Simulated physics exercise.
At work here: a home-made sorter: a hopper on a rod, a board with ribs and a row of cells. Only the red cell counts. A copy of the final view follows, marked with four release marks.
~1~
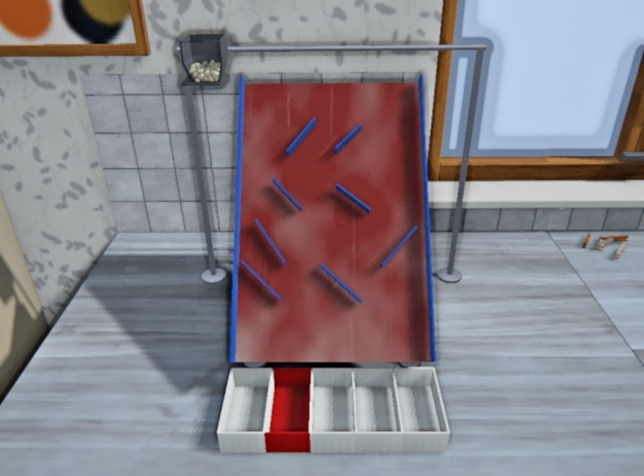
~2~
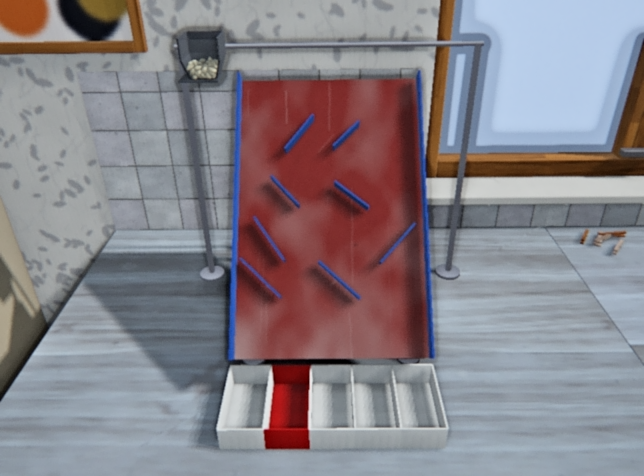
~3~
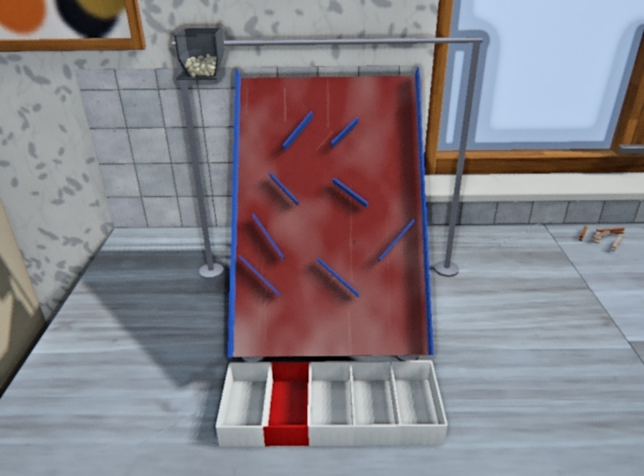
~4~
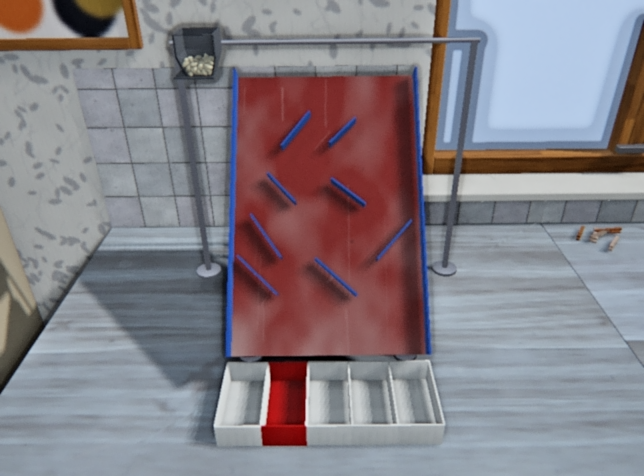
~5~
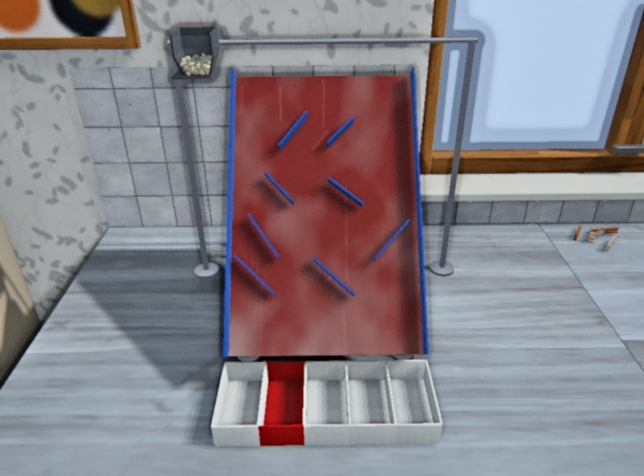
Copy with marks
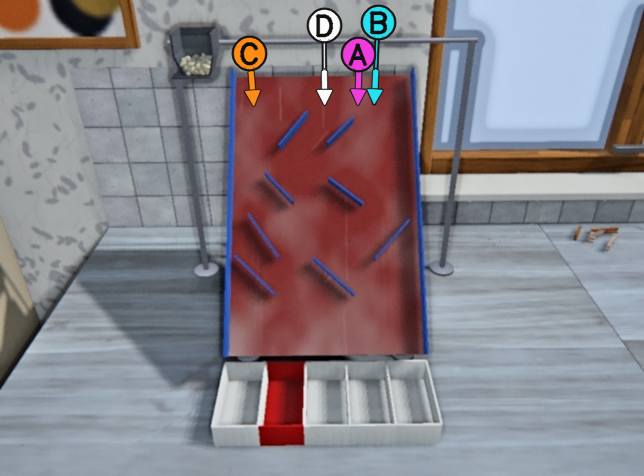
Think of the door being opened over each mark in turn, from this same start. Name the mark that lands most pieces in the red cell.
Mark D does it best.
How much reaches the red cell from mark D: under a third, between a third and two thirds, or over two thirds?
Mark D gives between a third and two thirds.
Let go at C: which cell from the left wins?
It is the third one.
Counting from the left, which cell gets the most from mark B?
It is the fourth one.
On the marked copy, mark A meets the board at (358, 99); mark B meets the board at (374, 98); mark C meets the board at (253, 100); mark D meets the board at (324, 99).
With A, a small part in the red cell, nearly all in other cells, a stray few held on the board.
With B, a stray few in the red cell, nearly all in other cells.
With C, a small part in the red cell, most in other cells, a small part held on the board.
With D, about half in the red cell, about half in other cells.
